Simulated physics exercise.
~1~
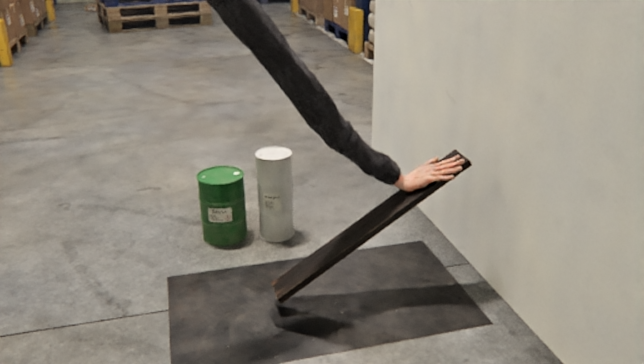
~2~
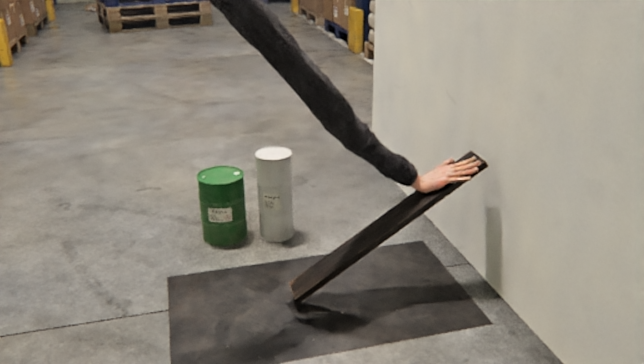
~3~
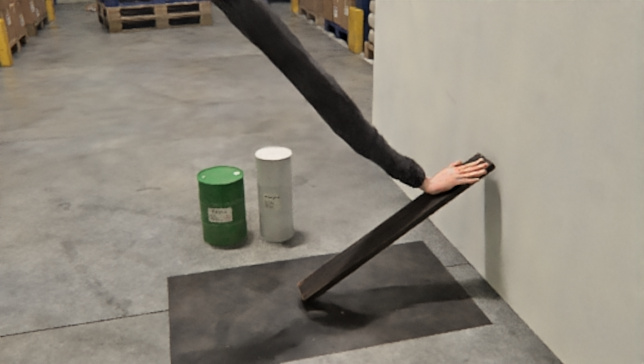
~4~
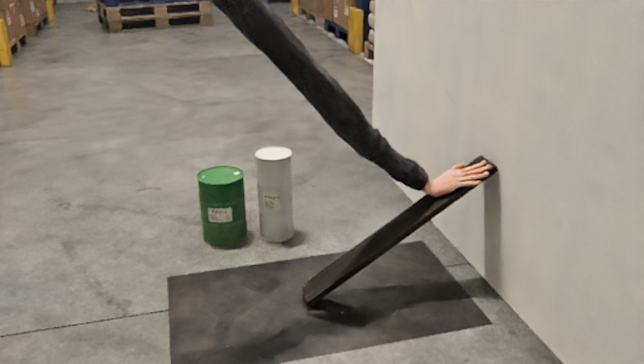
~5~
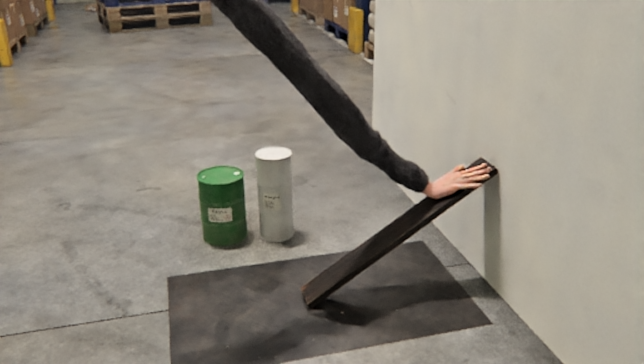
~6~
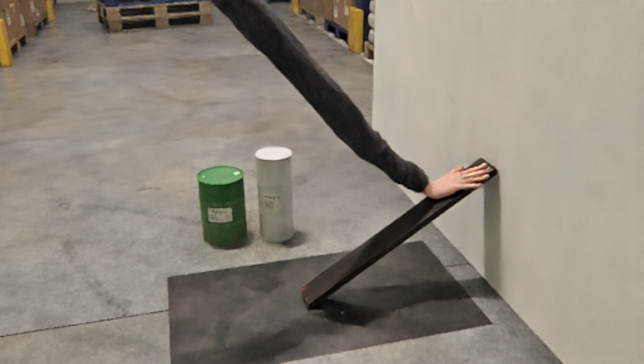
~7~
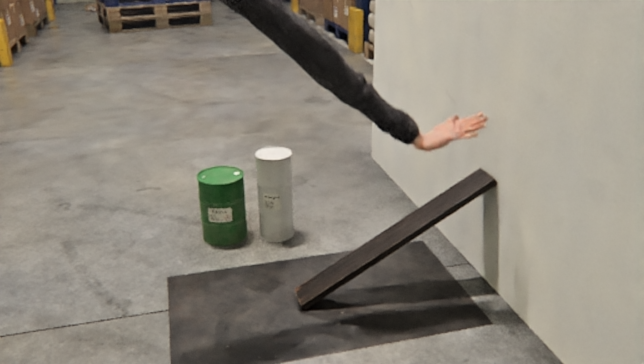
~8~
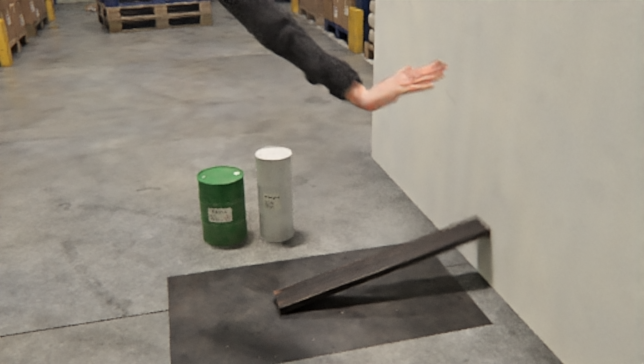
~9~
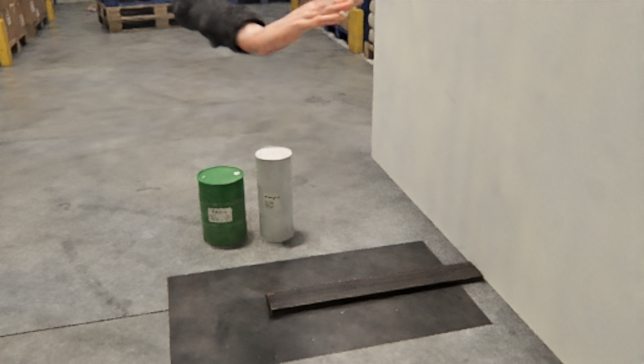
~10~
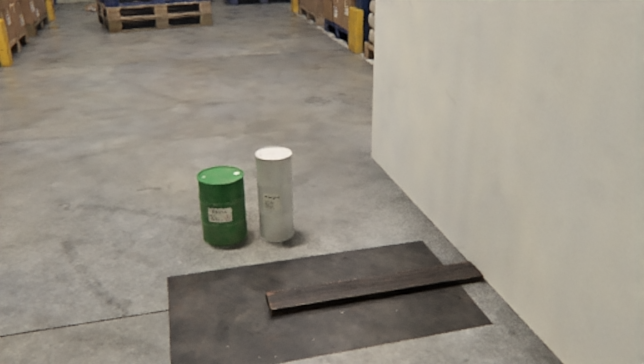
Warehouse floor, a hand leaning a black plank against a bare wall, then letting go as it slides down flat beside two canisters.
